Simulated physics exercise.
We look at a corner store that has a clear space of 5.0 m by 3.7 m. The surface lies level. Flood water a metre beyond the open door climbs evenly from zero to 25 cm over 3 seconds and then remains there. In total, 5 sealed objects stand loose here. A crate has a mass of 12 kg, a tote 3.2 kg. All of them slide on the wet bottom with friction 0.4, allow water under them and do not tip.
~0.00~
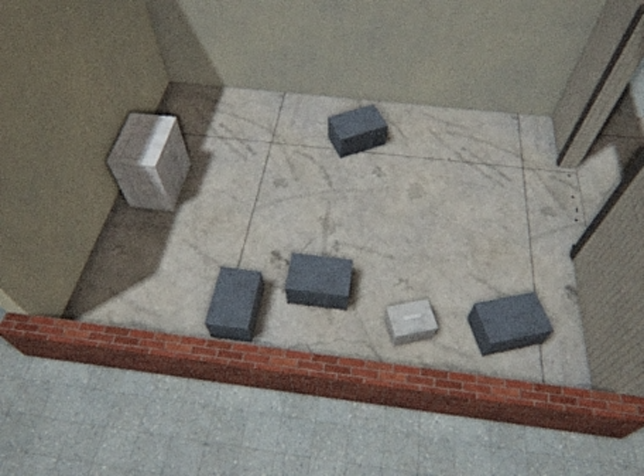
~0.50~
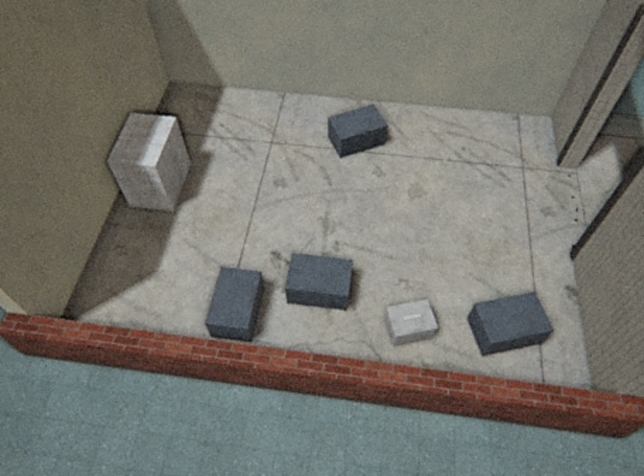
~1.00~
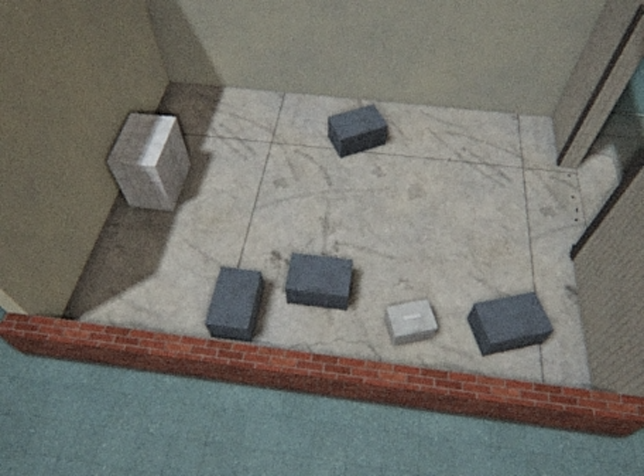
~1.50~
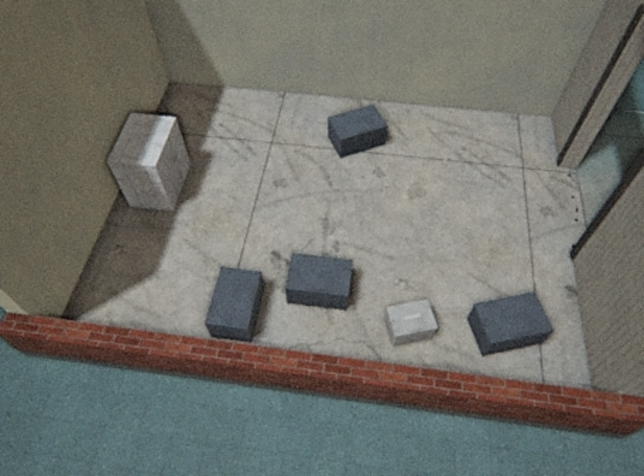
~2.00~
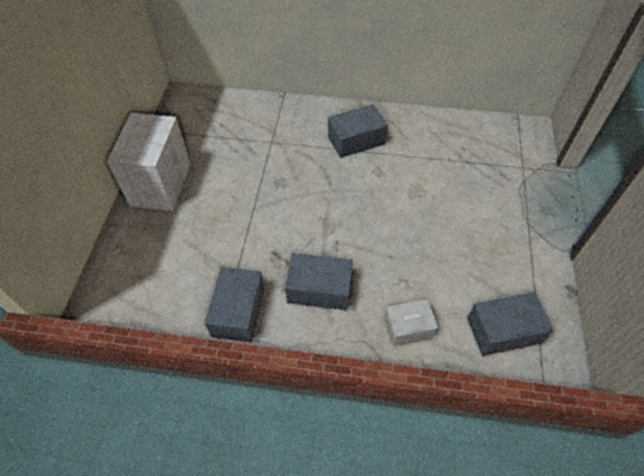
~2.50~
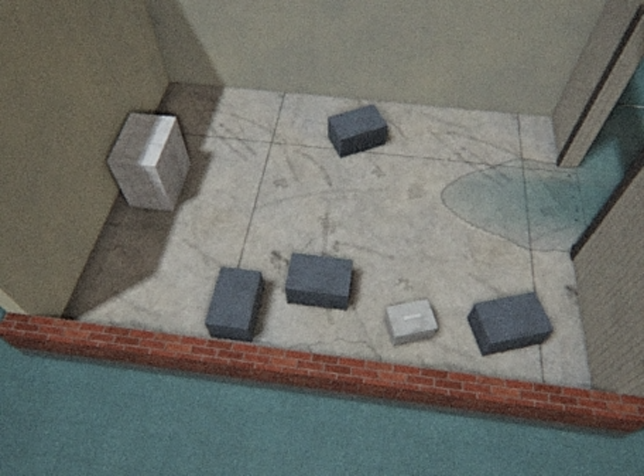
Water covering the ground outside a walled concrete floor, then spreading in through the right-hand opening while the scattered blocks stay still.
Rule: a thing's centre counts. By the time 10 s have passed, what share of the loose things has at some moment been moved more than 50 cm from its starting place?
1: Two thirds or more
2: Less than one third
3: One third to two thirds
1.
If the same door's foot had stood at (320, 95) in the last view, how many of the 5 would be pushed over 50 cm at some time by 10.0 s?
So the tally would be 5.
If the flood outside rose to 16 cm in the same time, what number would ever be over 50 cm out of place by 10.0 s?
Count: 2.
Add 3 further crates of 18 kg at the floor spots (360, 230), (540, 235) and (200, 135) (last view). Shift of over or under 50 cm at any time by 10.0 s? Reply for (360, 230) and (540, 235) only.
The first: Farther. The second: Farther.
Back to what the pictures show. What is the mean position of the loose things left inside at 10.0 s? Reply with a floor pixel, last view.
Close to (242, 262).
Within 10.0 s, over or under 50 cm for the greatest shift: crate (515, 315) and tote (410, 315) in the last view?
In turn: Below the mark, above the mark.
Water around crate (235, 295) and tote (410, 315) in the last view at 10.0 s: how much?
I'd estimate 13 cm for the first and 13 cm for the second.
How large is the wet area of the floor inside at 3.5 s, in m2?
That flooded area is roughly 6.0 m2.
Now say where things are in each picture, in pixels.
A crate at (514, 317) rests on the ground; a tote at (412, 317), on the bottom; water covers 0.0 m2; 0 of 5 have shifted, in the first picture.
A crate at (514, 317), on the bottom; a tote at (412, 317) rests on the ground; water covers 0.0 m2; 0 of 5 have shifted, in the second picture.
A crate at (514, 317), on the bottom; a tote at (412, 317), on the bottom; water covers 0.0 m2; 0 of 5 have shifted, in the third picture.
A crate at (514, 317), on the bottom; a tote at (412, 317), on the bottom; 0.0 m2 under water; 0 of 5 have shifted, in the fourth picture.
A crate at (514, 317) rests on the ground; a tote at (412, 317), on the bottom; water covers 0.4 m2; 0 of 5 have shifted, in the fifth picture.
A crate at (514, 317), on the bottom; a tote at (412, 317), on the bottom; water covers 1.2 m2; 0 of 5 have shifted, in the sixth picture.
After 3.5 s 0 of 5 are over 50 cm from their spots; 0 afloat.
After 4.5 s 1 of 5 are over 50 cm from their spots; 0 afloat.
After 7.0 s 2 of 5 are over 50 cm from their spots; 3 afloat.
After 10.0 s 4 of 5 are over 50 cm from their spots, and 4 have been at some point; 4 afloat.
